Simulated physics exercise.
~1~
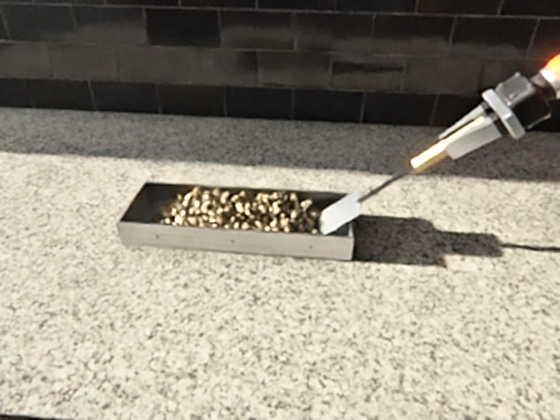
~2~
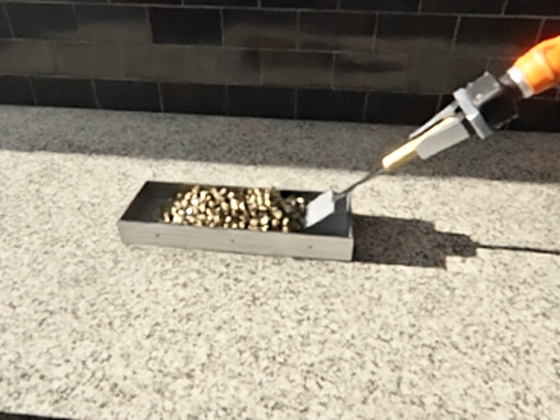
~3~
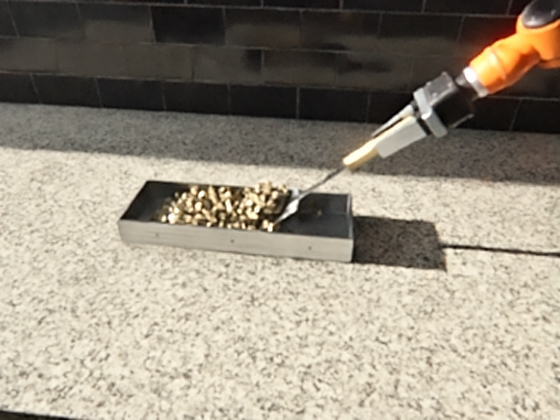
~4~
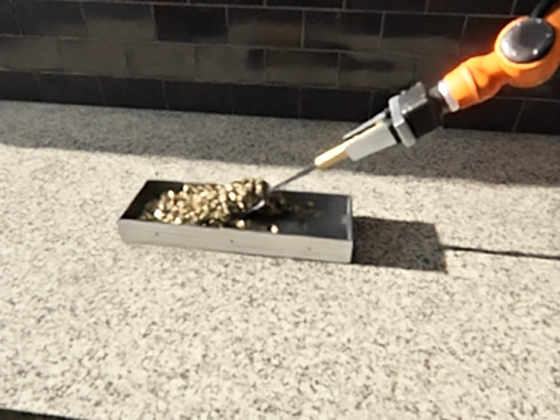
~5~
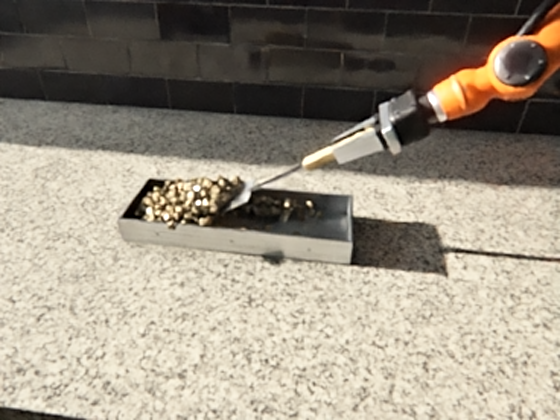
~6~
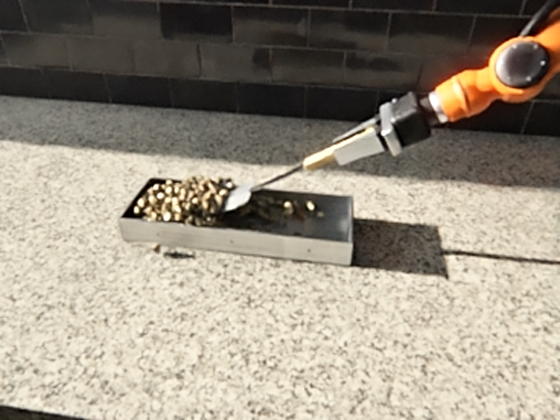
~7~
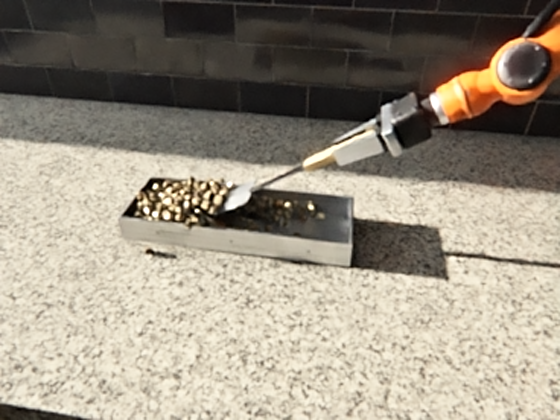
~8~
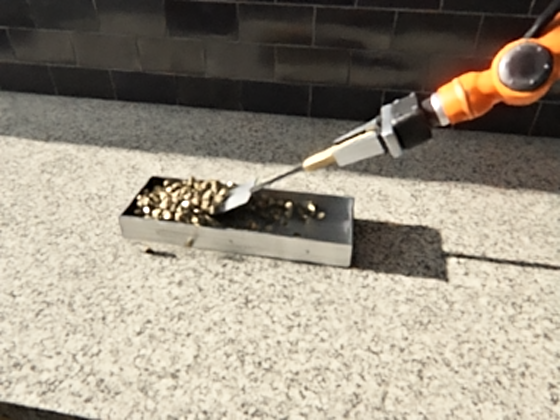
An orange robot arm reaches in from the upper right, holding a spatula over a long grey metal tin of small golden-brown pebbles. The tin sits on a sunlit, speckled pale surface in front of a dark tiled wall, seen from slightly above. The blade enters at the tin's right end and pushes left, heaping the pebbles toward the far side and leaving a few scattered behind it. Past the middle it stops and tilts slightly, while a few pebbles spill over the near edge. At the end the blade rests against the heap, with most pebbles still inside the tin.
